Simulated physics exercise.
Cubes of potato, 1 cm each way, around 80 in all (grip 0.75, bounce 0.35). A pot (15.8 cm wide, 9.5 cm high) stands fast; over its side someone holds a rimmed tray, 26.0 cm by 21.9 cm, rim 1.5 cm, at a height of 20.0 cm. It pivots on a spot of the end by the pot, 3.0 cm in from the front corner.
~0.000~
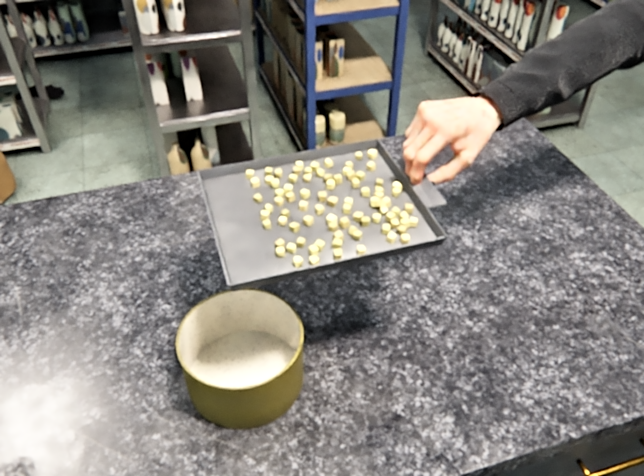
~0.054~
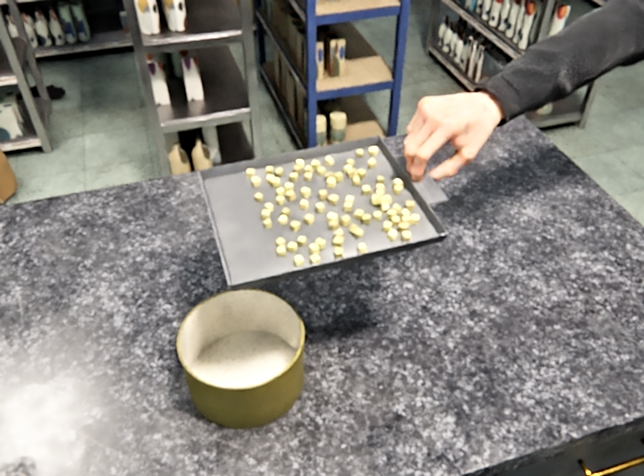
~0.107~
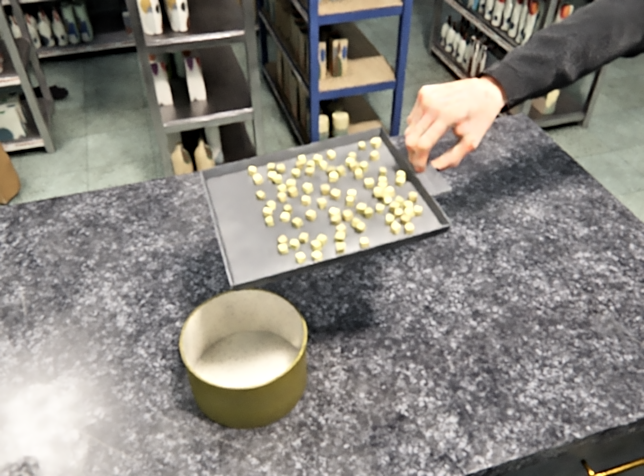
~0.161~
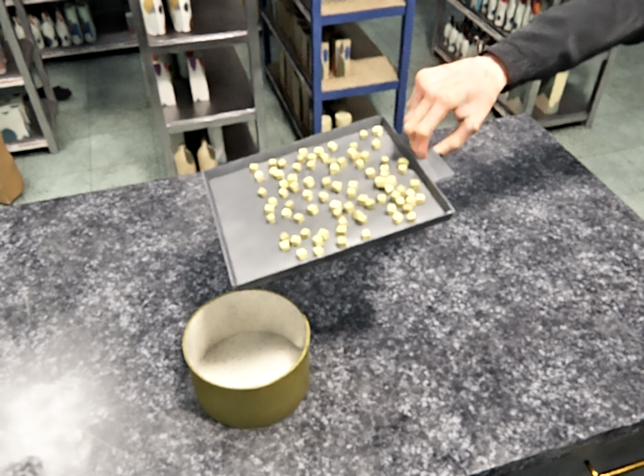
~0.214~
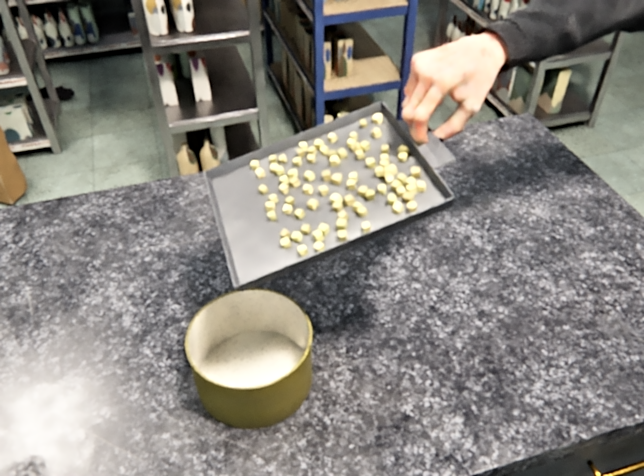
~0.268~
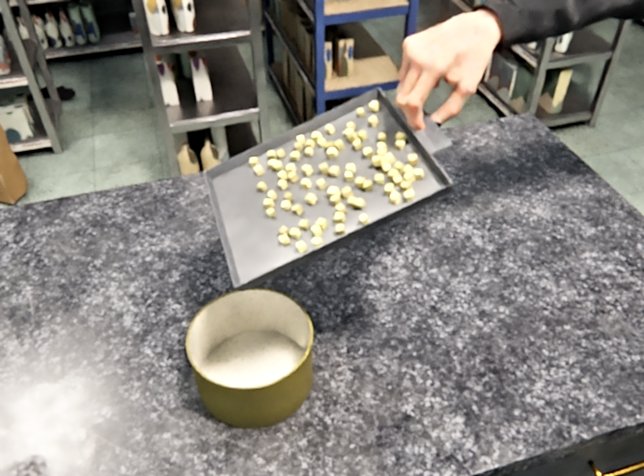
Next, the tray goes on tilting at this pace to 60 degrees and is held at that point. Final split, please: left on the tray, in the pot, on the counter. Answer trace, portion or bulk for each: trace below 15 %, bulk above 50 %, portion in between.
Left on the tray: Portion. Pot: Trace. Counter: Bulk.
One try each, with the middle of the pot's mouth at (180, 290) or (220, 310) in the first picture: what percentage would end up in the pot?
Roughly 35 and 30 percent.
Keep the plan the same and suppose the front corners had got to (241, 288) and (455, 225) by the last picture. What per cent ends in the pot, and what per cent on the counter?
Per cent by place - pot 10, counter 30.
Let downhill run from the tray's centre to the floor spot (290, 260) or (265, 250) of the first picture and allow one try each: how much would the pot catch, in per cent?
About 30 per cent on the first try and 30 per cent on the second.
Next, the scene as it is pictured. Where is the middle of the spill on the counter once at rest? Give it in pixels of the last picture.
You'll find it at about pixel (82, 356).
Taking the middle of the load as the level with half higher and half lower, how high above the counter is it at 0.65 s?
Height: Around 26 cm.
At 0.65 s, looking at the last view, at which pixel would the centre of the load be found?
Approximately (252, 185) in the final picture.
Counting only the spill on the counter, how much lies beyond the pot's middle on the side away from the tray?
Near 100 in a hundred.
After 0.50 s, tilt 40 degrees; the tray holds 100 %, the pot 0 %.
Then, at 0.65 s, tilt 54 degrees; the tray holds 100 %, the pot 0 %.
After 0.93 s, tilt 60 degrees; the tray holds 35 %, the pot 5 %.
By 2.4 s all is still; tray 35 %, pot 5 %, counter 60 %.
